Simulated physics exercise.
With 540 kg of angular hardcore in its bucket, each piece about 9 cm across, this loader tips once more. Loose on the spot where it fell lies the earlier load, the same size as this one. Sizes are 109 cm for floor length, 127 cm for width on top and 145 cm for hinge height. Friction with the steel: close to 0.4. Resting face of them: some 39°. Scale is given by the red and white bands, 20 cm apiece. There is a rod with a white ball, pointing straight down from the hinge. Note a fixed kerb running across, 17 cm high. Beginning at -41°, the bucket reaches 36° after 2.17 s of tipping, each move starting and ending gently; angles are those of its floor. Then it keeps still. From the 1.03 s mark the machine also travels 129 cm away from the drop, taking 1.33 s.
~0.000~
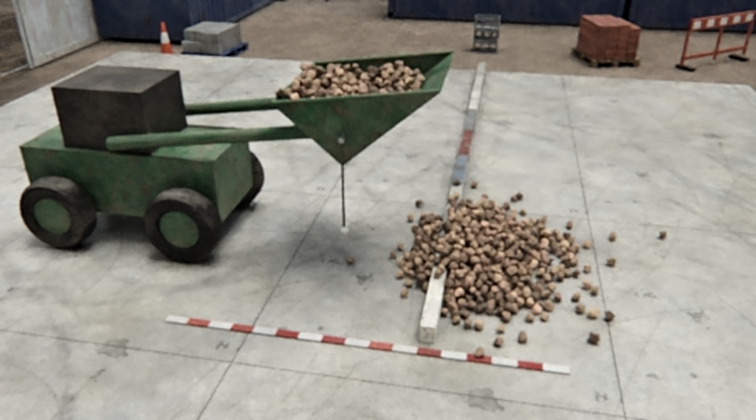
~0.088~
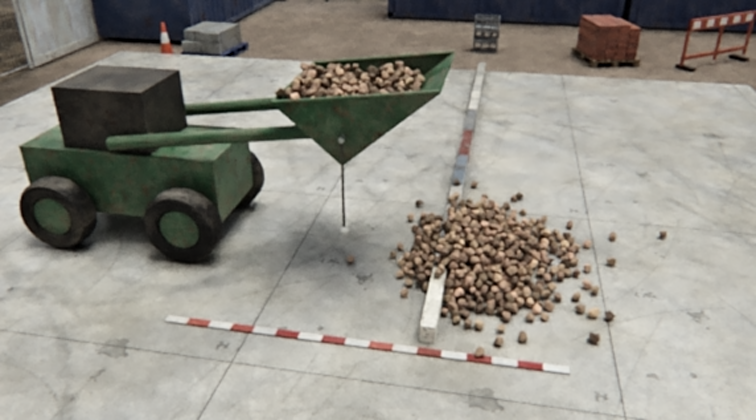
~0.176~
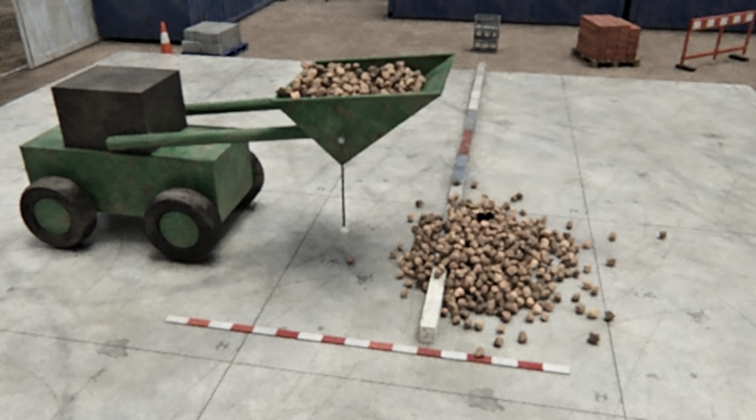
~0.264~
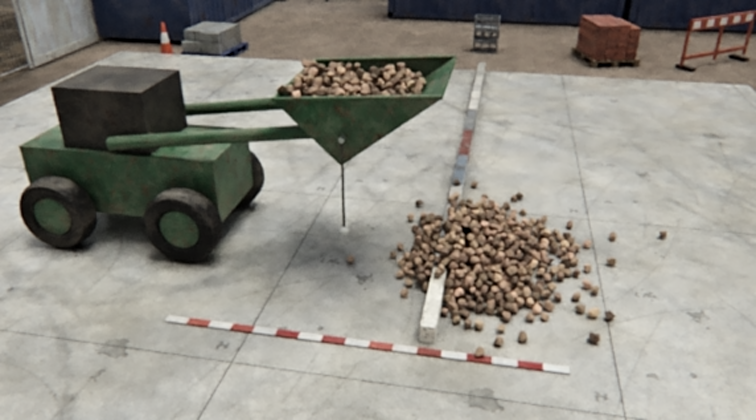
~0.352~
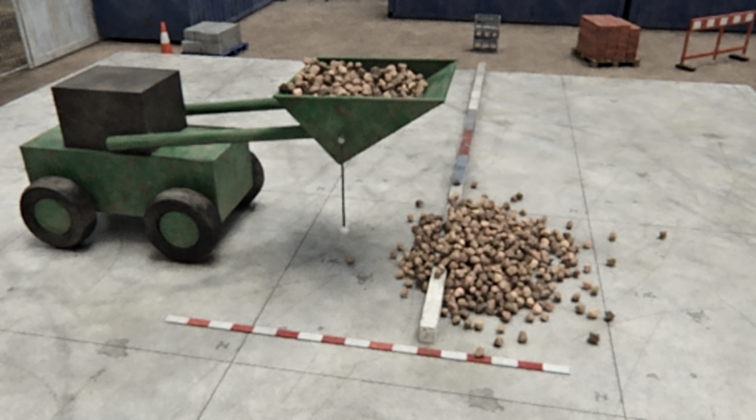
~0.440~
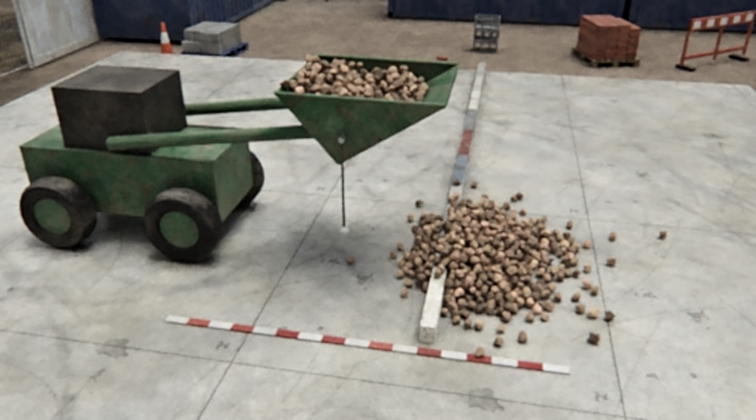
On a concrete yard, a green loader held a bucket full of brown stones beside a scattered heap lying across a kerb, and the bucket slowly tilted a little while the loader stayed still.
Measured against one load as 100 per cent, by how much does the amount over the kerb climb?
The amount climbs by some 0 per cent of a load.
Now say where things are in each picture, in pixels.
In the first picture, the bucket is at -41°, its lip at (440, 92); the top of the load is at (375, 72). The earlier load is highest near (458, 236), 31 cm above ground level, 16 % on this side of the kerb, 84 % over the kerb.
In the second picture, the bucket is at -41°, its lip at (440, 92); the top of the load is at (372, 73); the stones move at 0.0 m/s on average.
In the third picture, the bucket is at -40°, its lip at (441, 94); the top of the load is at (355, 71); the stones move at 0.1 m/s on average.
The fourth picture shows lip at (442, 97), floor tilted -38°, highest stones at (345, 70); the stones move at 0.1 m/s on average.
In the fifth picture, the bucket is at -36°, its lip at (444, 101); the top of the load is at (347, 69); the stones move at 0.1 m/s on average.
The sixth picture shows lip at (446, 106), floor tilted -33°, highest stones at (325, 65); the stones move at 0.2 m/s on average.
After 1.6 s the floor is at 24°; in per cent of one load, 86 in the bucket, 29 on this side of the kerb, 84 over the kerb; the foremost stones are at (608, 268).
After 2.3 s the floor is at 36°; in per cent of one load, 30 in the bucket, 85 on this side of the kerb, 84 over the kerb; the foremost stones are at (608, 268).
After 2.8 s the floor is at 36°; in per cent of one load, 13 in the bucket, 102 on this side of the kerb, 84 over the kerb; the foremost stones are at (608, 268).
After 5.7 s the floor is at 36°; in per cent of one load, 0 in the bucket, 116 on this side of the kerb, 84 over the kerb; the foremost stones are at (608, 268). Net gain over the kerb, 0.
